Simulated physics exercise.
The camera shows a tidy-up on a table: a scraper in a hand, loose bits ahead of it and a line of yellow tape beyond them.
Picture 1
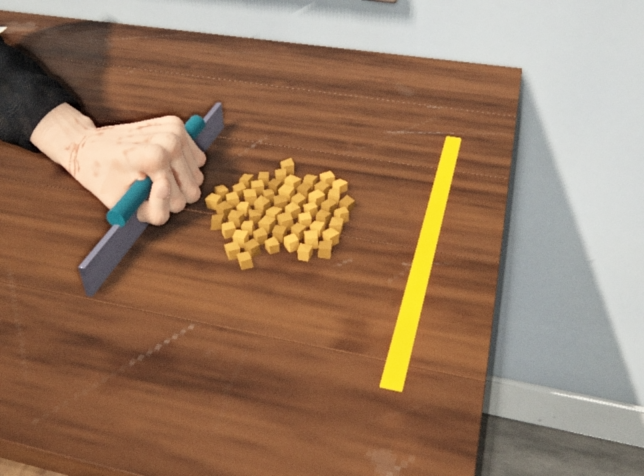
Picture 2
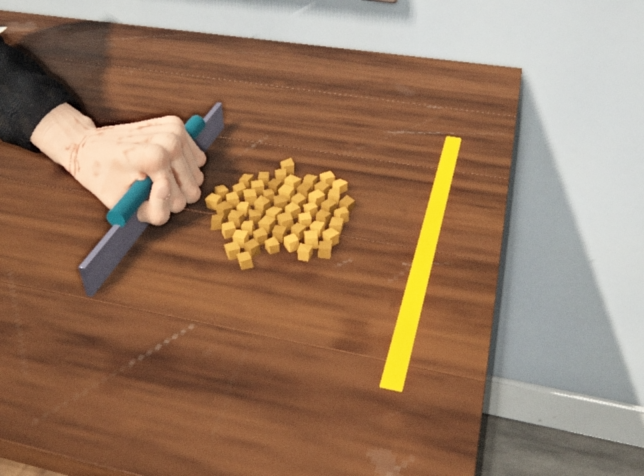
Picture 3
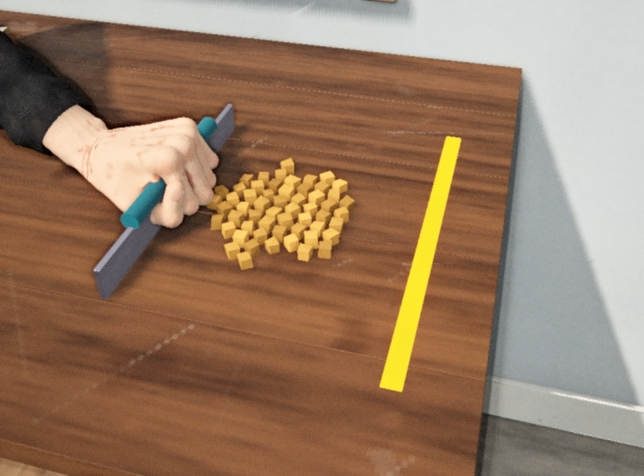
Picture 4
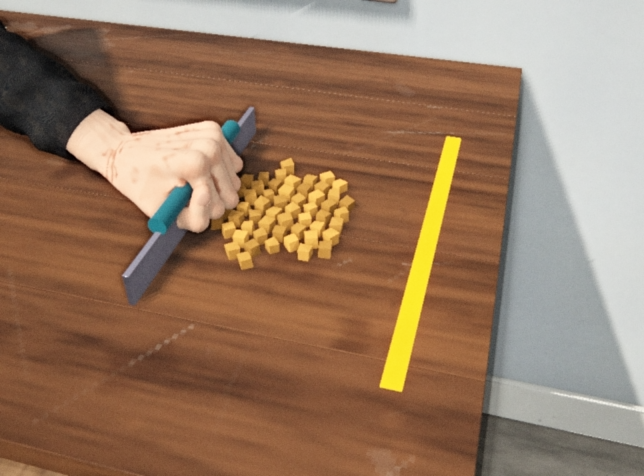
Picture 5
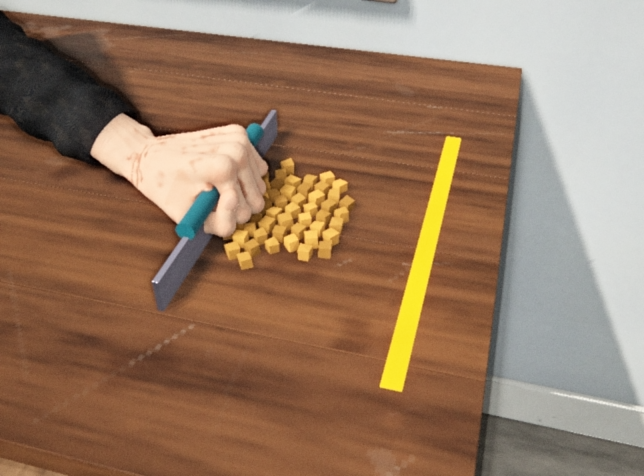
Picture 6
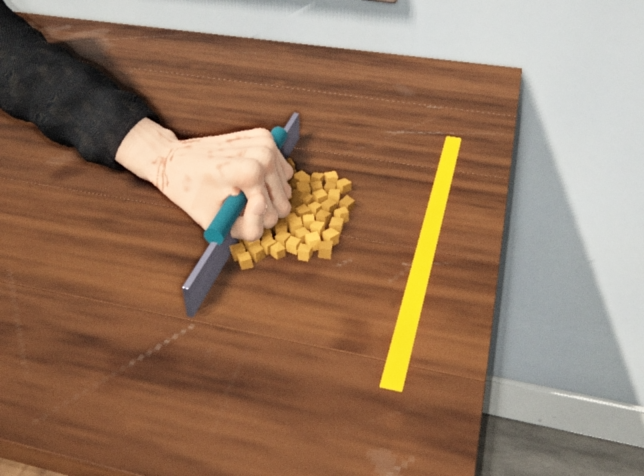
A hand in a dark sleeve, gripping a grey scraper by its teal handle, rests at first at the left of a brown wooden table seen from above at an angle. To its right sit a heap of small golden-yellow cubes, a strip of yellow tape and the table's edge before a pale wall. The hand then slides the scraper rightward into the cubes, bunching the nearer ones together, while the camera stays still.
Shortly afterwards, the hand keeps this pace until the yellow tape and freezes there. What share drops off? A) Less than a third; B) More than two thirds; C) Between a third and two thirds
(A) Less than a third.
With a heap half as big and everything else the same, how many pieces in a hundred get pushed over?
0 % or thereabouts.
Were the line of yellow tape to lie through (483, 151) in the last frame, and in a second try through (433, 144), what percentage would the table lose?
Case one: Around 70 in a hundred; case two: Around 0 in a hundred.
Just after the last frame, scraper still moving, near (346, 201); heap all on the table, its front near (414, 241).
A moment on, scraper stopped at the yellow tape; heap about a tenth over the edge.
When it is over, scraper stopped at the yellow tape; heap about a tenth over the edge.
